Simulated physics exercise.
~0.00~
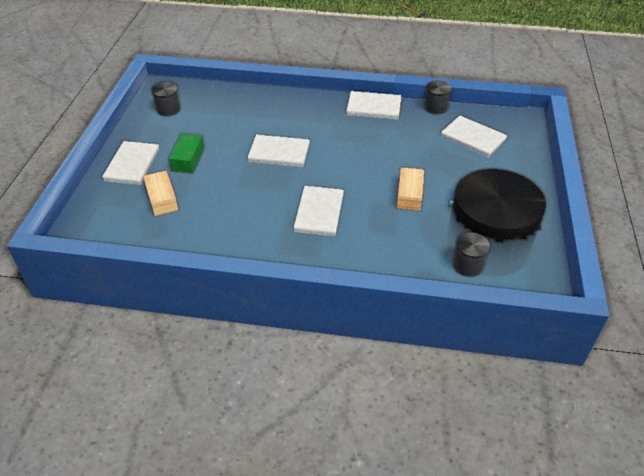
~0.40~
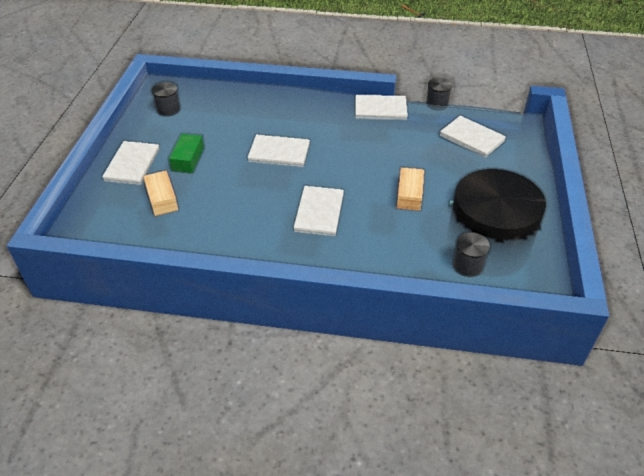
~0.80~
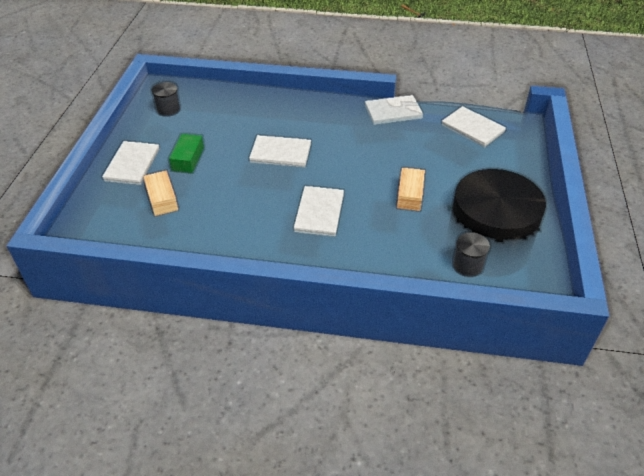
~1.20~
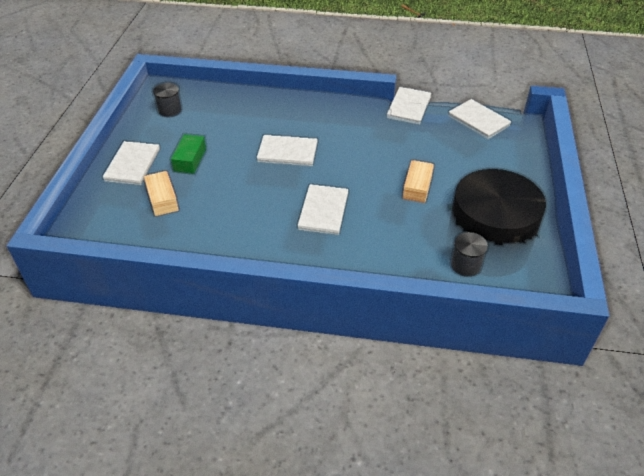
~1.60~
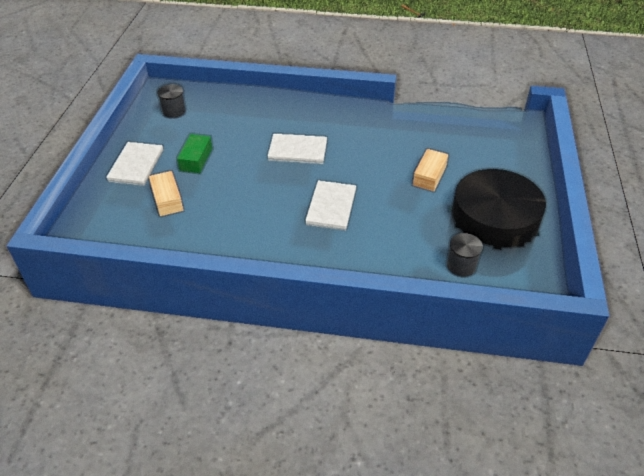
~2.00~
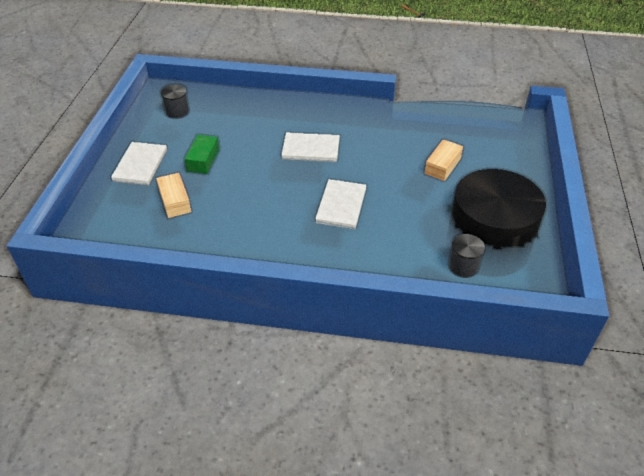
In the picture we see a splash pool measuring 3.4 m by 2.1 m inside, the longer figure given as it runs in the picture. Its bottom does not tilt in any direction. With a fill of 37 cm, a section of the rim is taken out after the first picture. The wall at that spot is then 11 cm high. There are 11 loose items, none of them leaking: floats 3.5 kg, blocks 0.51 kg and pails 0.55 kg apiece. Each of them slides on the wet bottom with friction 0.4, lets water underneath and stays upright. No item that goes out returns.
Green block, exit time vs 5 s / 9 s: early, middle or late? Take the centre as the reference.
It gets away after the last check or never.
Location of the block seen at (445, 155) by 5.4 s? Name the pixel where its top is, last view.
Near (503, 106).
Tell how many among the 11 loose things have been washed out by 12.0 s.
That would be 6.
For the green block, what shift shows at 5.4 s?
Displacement by then near 30 cm.
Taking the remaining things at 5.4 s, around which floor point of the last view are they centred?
(312, 190).
After 2.8 s the green block is near (215, 151), 0.2 m from its start, afloat; 3 of 11 are out; 8 afloat.
After 5.4 s the green block is near (227, 150), 0.3 m from its start, afloat; 3 of 11 are out; 8 afloat.
After 8.0 s the green block is near (257, 150), 0.5 m from its start, afloat; 5 of 11 are out; 6 afloat.
After 12.0 s the green block is near (287, 148), 0.8 m from its start, afloat; 6 of 11 are out; 5 afloat.
